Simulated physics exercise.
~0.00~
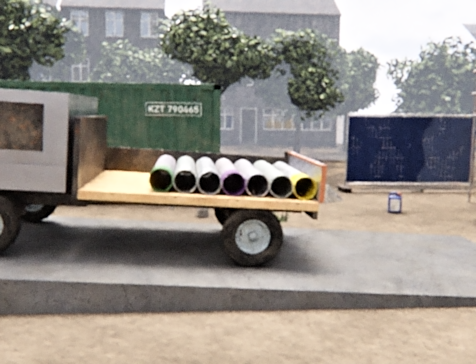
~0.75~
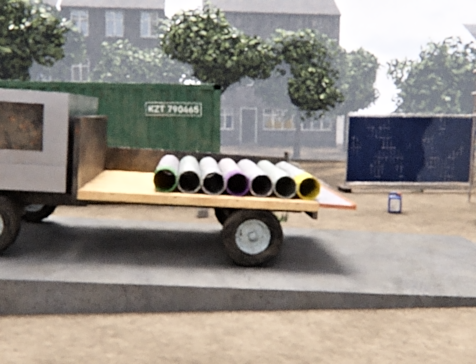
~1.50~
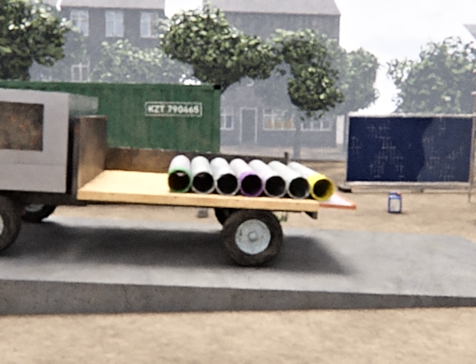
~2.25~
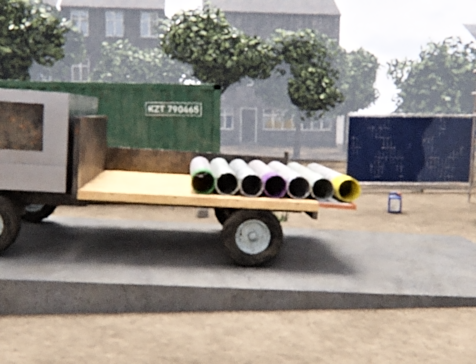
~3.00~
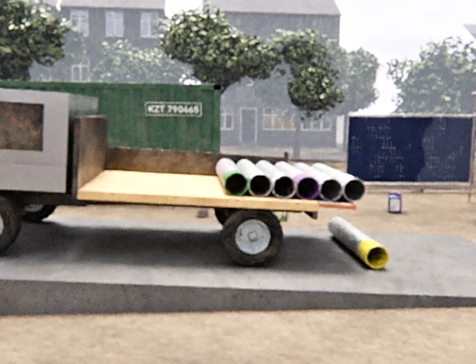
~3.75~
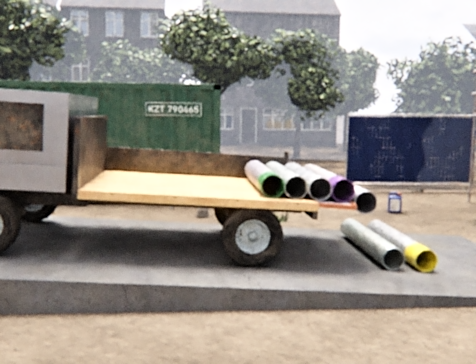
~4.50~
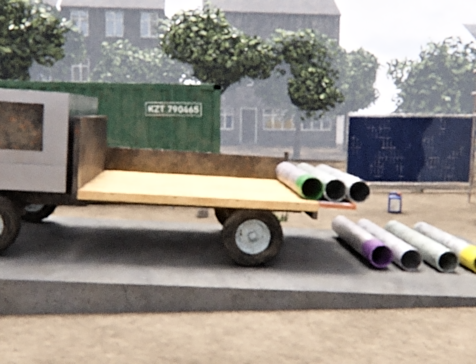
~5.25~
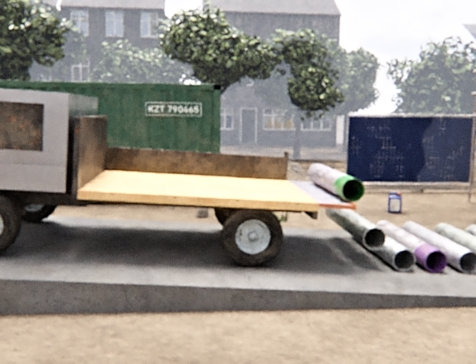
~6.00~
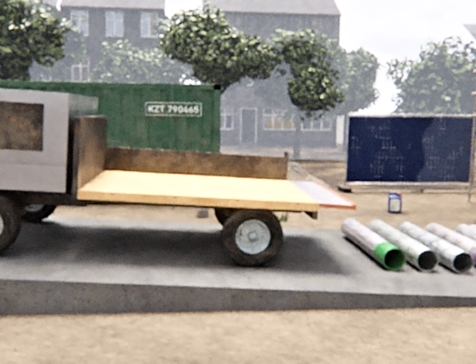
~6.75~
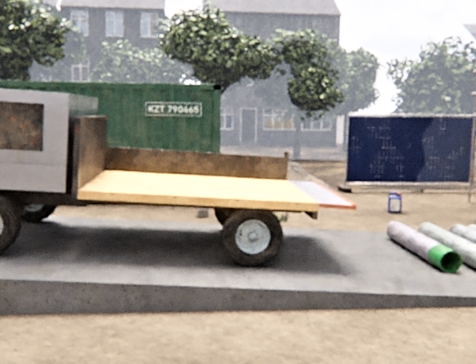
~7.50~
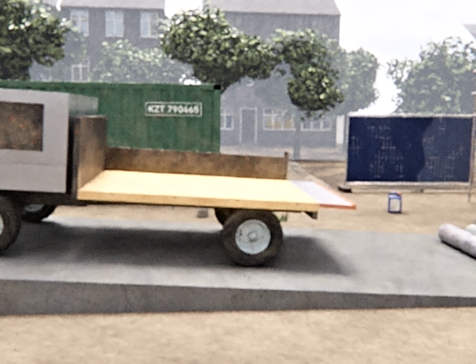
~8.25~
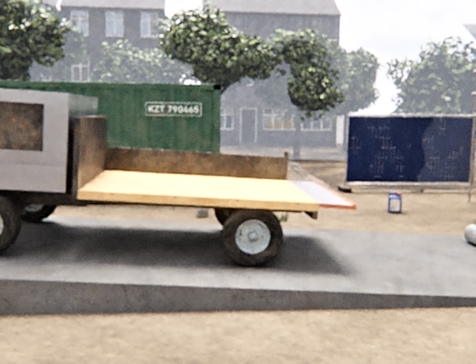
A pick-up truck with a flat wooden bed stands on a grey ramp, seen from the side, with a green container, trees, houses and a dark blue board behind it. Seven hollow pipes lie side by side near the back of the bed, the yellow one rightmost, a purple one midway and a green one leftmost. The tailgate drops open, and the row rolls right. The yellow pipe falls off first, then the others follow, purple before green. They roll away down the ramp and out at the right, leaving the bed empty and one pipe barely showing at the edge.
